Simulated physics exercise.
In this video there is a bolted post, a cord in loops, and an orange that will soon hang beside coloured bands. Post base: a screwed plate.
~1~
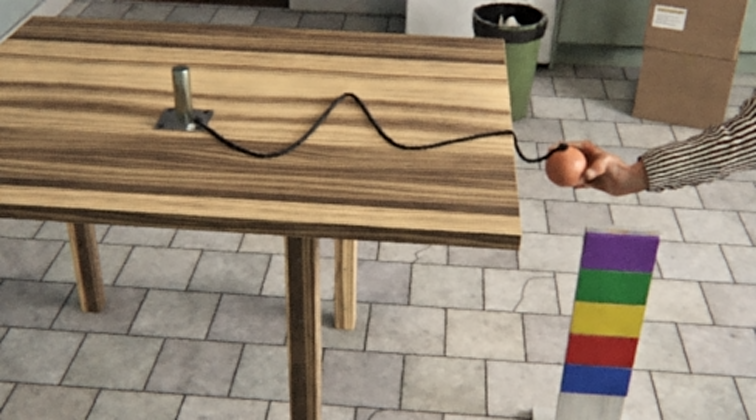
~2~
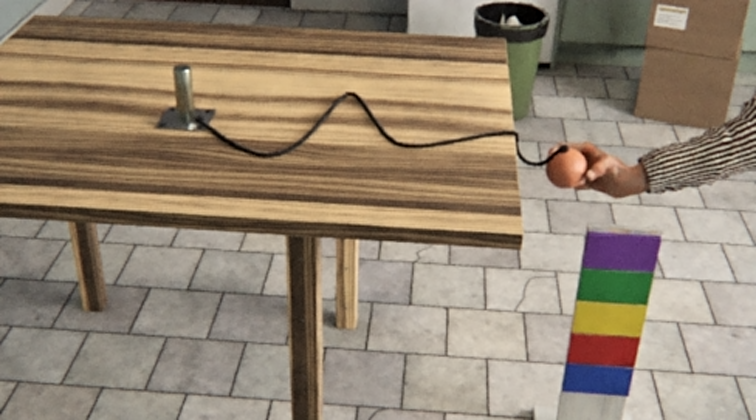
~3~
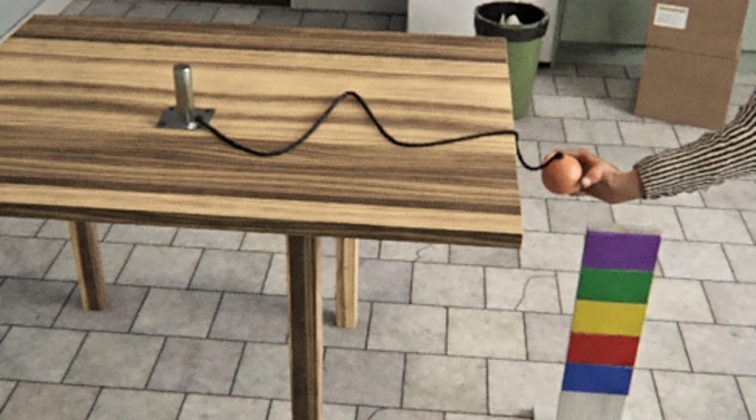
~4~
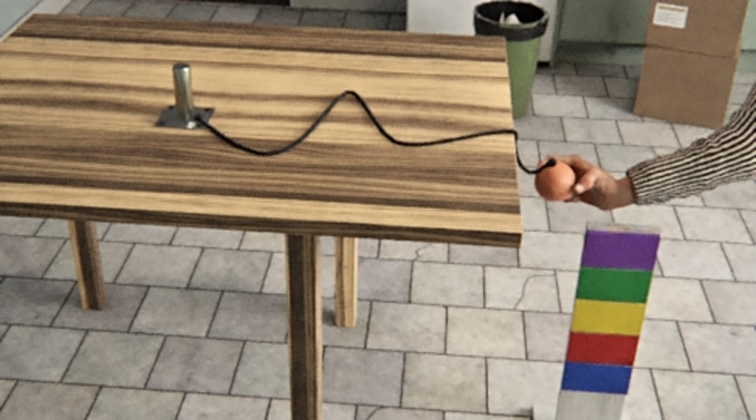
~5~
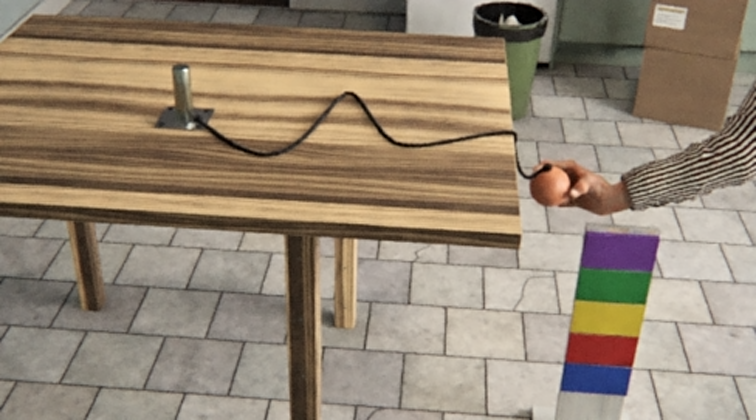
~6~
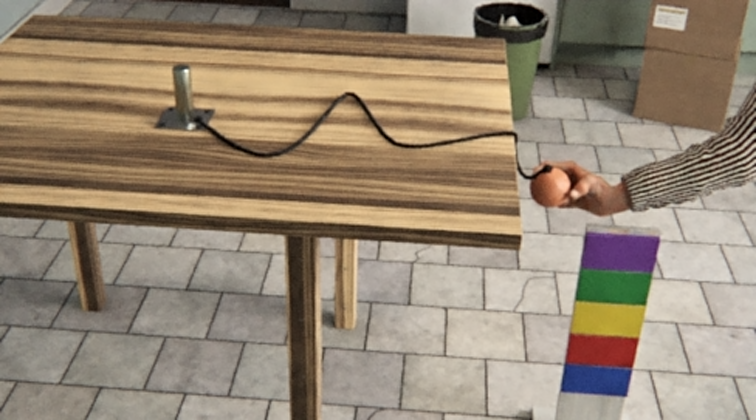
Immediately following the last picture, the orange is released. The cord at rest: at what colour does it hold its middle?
The colour is blue.
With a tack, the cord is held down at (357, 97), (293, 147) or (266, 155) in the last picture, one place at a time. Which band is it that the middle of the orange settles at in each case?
Taking the three tries in turn, you'd get green, red and red.
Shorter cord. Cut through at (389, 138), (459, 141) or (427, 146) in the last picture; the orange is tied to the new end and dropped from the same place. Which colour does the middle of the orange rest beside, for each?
First try: Higher than all five; second try: Green; third try: Purple.
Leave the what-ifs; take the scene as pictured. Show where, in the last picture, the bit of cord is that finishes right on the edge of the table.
You'd find it at roughly (365, 107).
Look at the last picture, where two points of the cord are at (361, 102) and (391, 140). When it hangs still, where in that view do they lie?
Point one: (499, 138); point two: (507, 209).
Soon after, orange near (528, 329); level with yellow.
Then, orange near (471, 379); level with blue.
Further on, orange near (492, 391); level with blue.
At rest, orange near (486, 387); level with blue. Its centre hangs level with the blue band.
